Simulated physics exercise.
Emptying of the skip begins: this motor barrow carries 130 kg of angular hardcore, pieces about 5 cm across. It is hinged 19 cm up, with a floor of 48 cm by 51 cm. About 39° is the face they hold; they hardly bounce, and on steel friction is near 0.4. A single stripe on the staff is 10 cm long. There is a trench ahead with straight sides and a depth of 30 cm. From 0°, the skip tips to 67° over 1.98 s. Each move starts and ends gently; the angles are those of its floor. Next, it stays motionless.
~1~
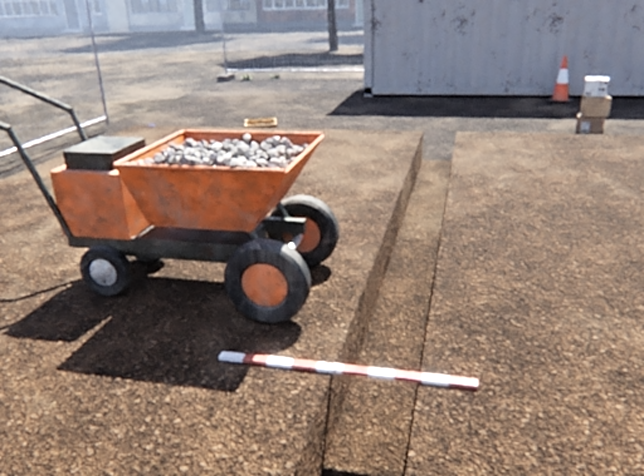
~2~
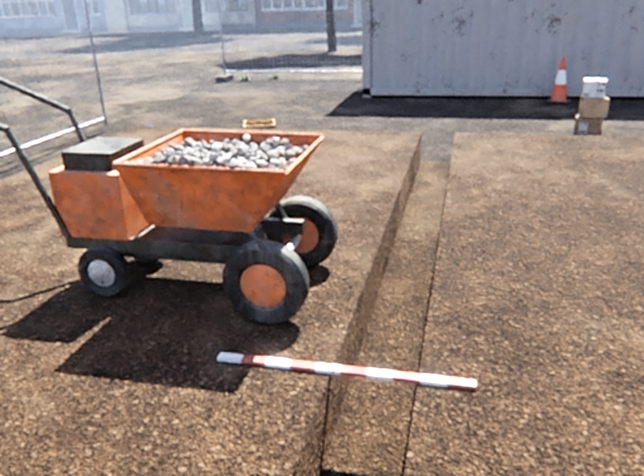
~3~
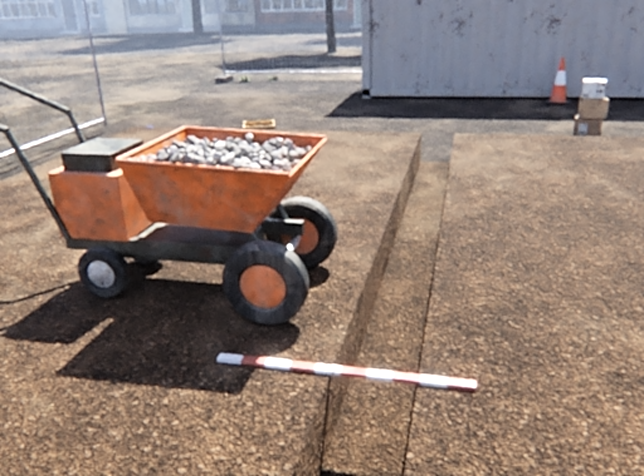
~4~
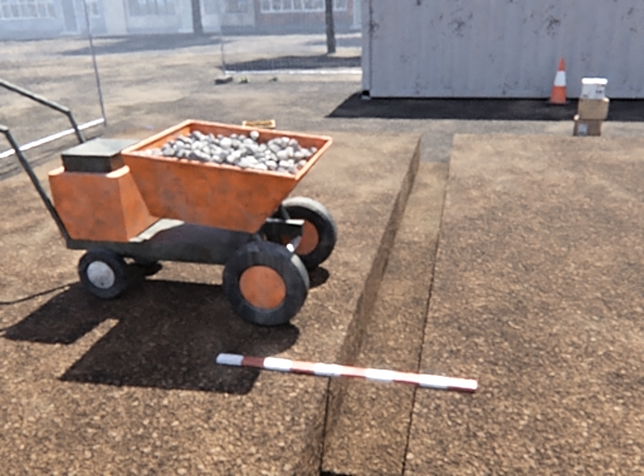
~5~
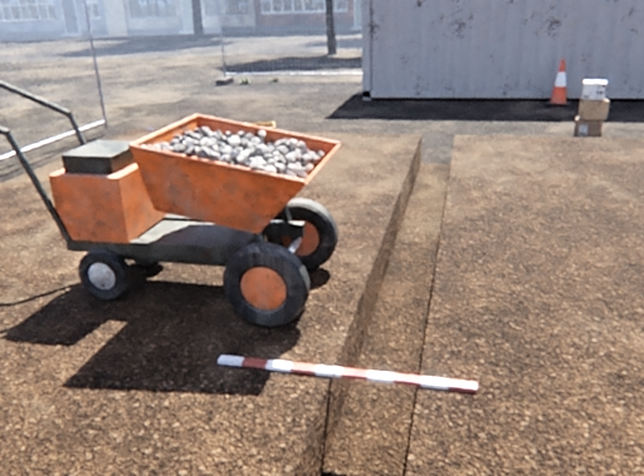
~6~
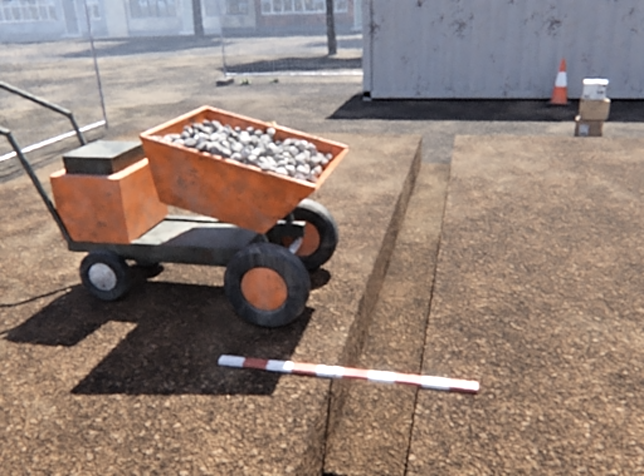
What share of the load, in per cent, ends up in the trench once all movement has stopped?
About 40 per cent.
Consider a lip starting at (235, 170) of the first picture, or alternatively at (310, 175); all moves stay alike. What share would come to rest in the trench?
55 % and 25 %.
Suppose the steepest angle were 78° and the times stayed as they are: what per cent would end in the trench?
Then about 75 per cent.
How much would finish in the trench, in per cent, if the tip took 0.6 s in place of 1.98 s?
It would come to roughly 30 per cent.
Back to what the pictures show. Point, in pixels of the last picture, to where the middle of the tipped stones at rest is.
Their middle ends up near (414, 345).
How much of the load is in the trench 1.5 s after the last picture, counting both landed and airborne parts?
Around 10 per cent of it.
Then, 0.9 s after the last picture the floor is at 56°, 99 % in the skip, 1 % in the trench; the foremost stones are at (391, 240).
Then, 1.5 s after the last picture the floor is at 67°, 83 % in the skip, 12 % in the trench, 5 % past the trench; the foremost stones are at (470, 304).
Then, 1.8 s after the last picture the floor is at 67°, 65 % in the skip, 21 % in the trench, 14 % past the trench; the foremost stones are at (512, 306).
Then, 3.8 s after the last picture the floor is at 67°, 45 % in the skip, 40 % in the trench, 15 % past the trench; the foremost stones are at (534, 306).
